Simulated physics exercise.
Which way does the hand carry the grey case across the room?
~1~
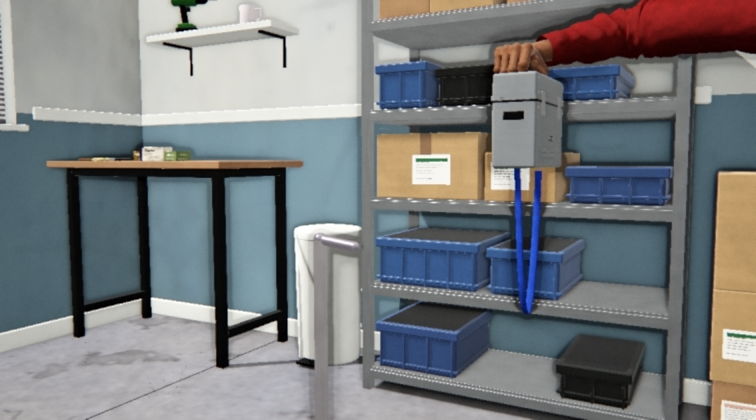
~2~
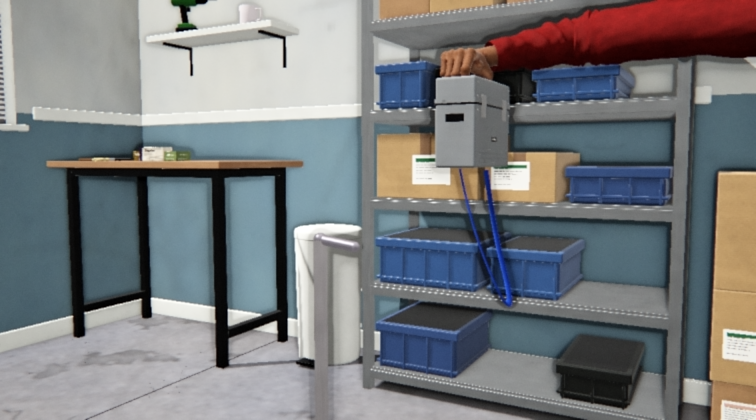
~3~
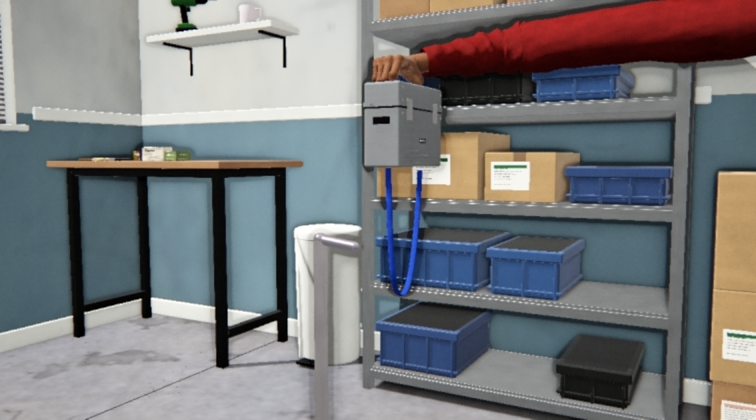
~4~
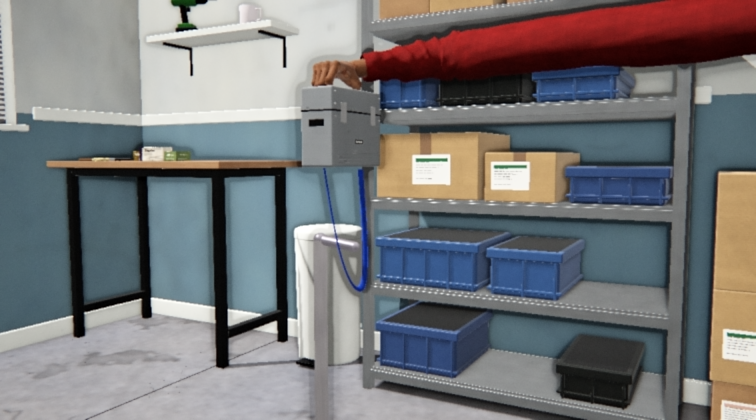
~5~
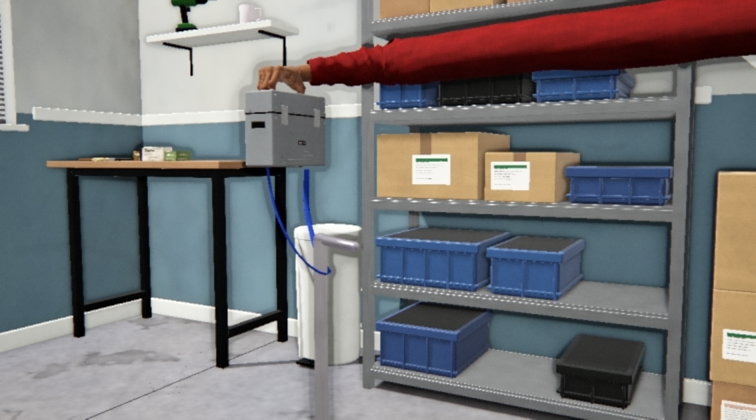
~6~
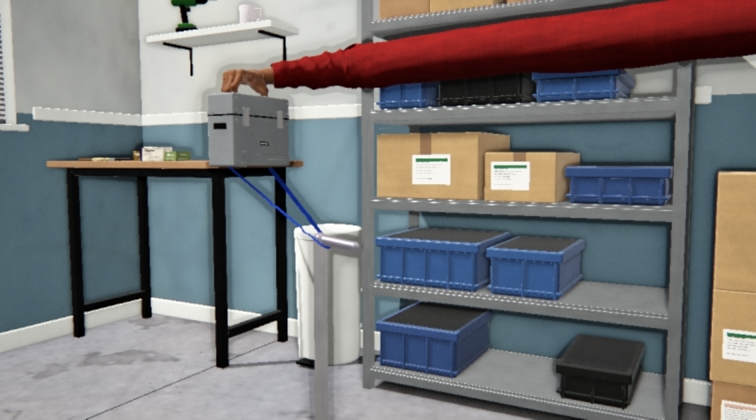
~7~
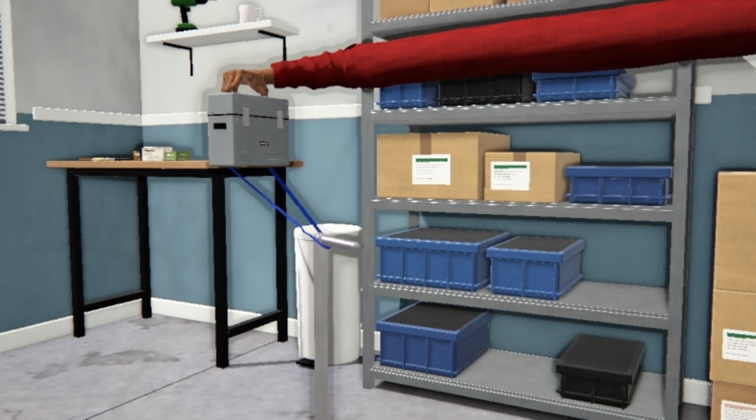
The grey case moves to the left, from in front of the shelves past the grey post towards the table.
In a storage room with blue and white walls, seen from a fixed view facing the shelves, a wooden-topped table with black legs stands on the left and a grey rack of blue and black bins and cardboard boxes on the right. A hand in a red sleeve holds a grey case upright by its top, a blue ribbon loop hanging beneath. The hand carries the case left across the rack, the loop swinging below. The case passes over a grey post, and the loop catches on it. The loop pulls tight, and the hand and case stop near the table.
